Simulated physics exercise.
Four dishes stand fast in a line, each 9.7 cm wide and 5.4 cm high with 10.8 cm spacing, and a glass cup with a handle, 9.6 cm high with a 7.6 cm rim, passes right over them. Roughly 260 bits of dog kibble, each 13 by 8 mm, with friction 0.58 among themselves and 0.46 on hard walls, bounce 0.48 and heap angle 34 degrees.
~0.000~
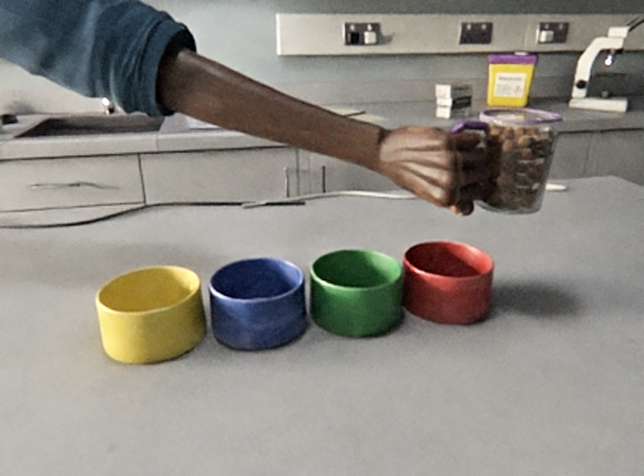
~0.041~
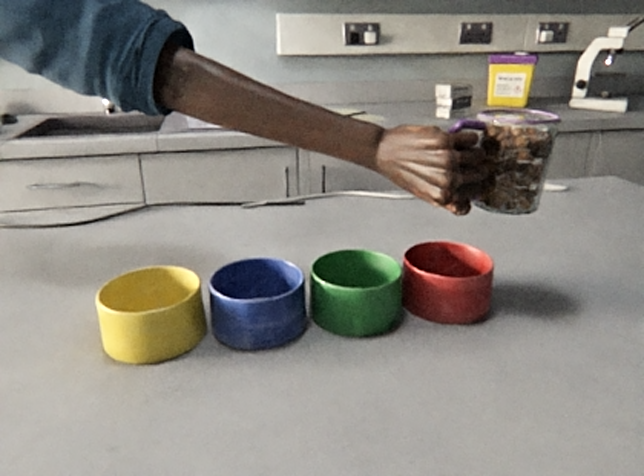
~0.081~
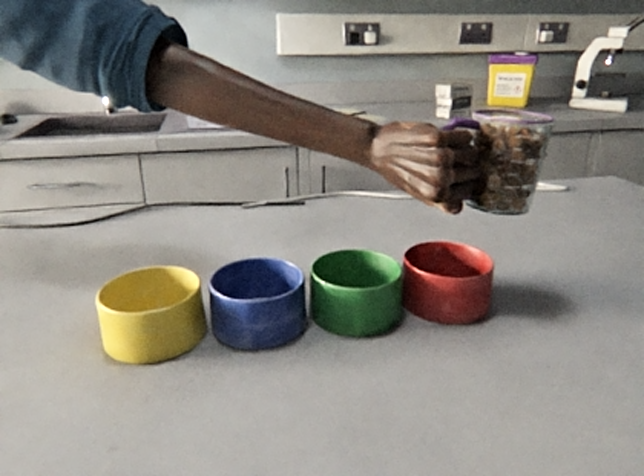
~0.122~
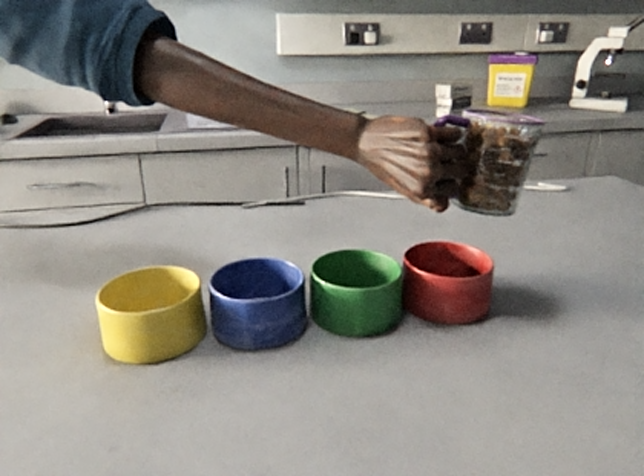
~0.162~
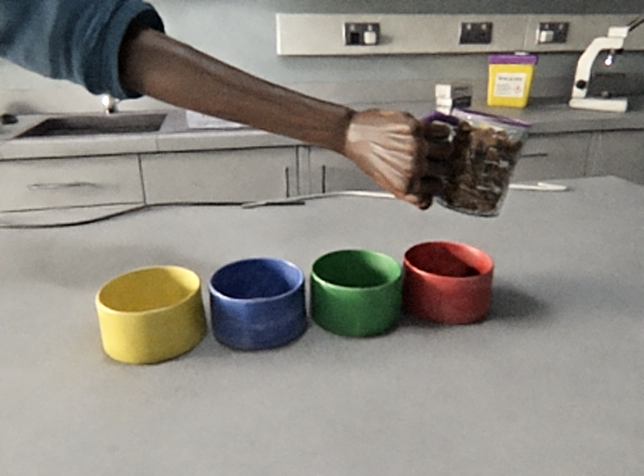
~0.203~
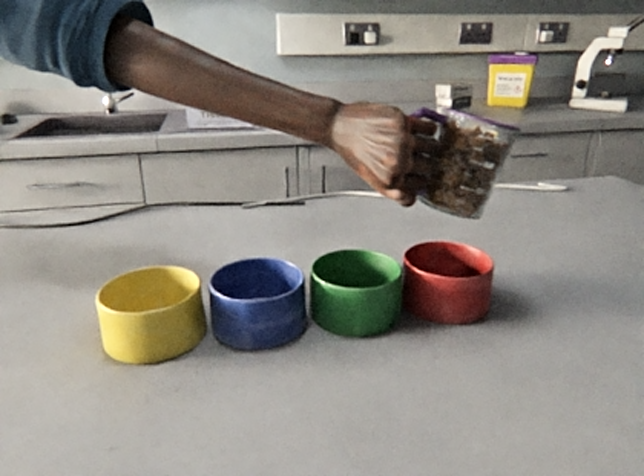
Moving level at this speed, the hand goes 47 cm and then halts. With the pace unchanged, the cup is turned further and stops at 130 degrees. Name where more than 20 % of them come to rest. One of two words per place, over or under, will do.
My prediction: Red dish: One in five or fewer, blue dish: One in five or fewer, green dish: One in five or fewer, yellow dish: More than one in five, counter: One in five or fewer.
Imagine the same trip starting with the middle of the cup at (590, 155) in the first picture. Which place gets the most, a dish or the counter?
Largest amount ends at blue.
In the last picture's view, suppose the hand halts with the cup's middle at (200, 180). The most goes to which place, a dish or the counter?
Result: Largest portion at blue.
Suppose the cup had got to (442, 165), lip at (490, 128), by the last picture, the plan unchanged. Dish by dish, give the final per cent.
Red 0; blue 0; green 0; yellow 100.
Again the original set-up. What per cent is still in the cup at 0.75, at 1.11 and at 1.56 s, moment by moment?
Approx. 100 / 85 / 10 percent.
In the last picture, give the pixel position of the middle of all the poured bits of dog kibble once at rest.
Somewhere near (149, 315) in the last picture.
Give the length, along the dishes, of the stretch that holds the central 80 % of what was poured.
I'd put it near 8 cm.
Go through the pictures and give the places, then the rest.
In the first frame, cup at (514, 161), tilt 0 degrees, lip at (553, 114), moved 0.0 cm; middle of the pieces at (514, 171); red dish at (448, 259); green dish at (356, 268); blue dish at (257, 278); yellow dish at (150, 288).
In the second frame, cup at (511, 161), tilt 1 degrees, lip at (551, 115), moved 0.3 cm; middle of the pieces at (511, 171).
In the third frame, cup at (504, 162), tilt 3 degrees, lip at (546, 117), moved 1.1 cm; middle of the pieces at (504, 171).
In the fourth frame, cup at (492, 162), tilt 6 degrees, lip at (536, 119), moved 2.5 cm; middle of the pieces at (492, 172).
In the fifth frame, cup at (479, 163), tilt 10 degrees, lip at (524, 123), moved 4.1 cm; middle of the pieces at (478, 173).
In the sixth frame, cup at (464, 164), tilt 14 degrees, lip at (512, 127), moved 5.7 cm; middle of the pieces at (463, 173); red dish at (448, 259); green dish at (356, 268); blue dish at (257, 278); yellow dish at (150, 288). The cup turns about 100 degrees a second and travels 40 cm a second.
Then, at 0.75 s, tilt 70 degrees; cup holds 100 %.
After 1.11 s, tilt 106 degrees; cup holds 85 %, blue 5 %, yellow 5 %.
Then, at 1.56 s, tilt 130 degrees; cup holds 10 %, blue 5 %, yellow 70 %.
By 2.1 s all is still; red 0 %, blue 5 %, green 0 %, yellow 85 %, counter 10 %.
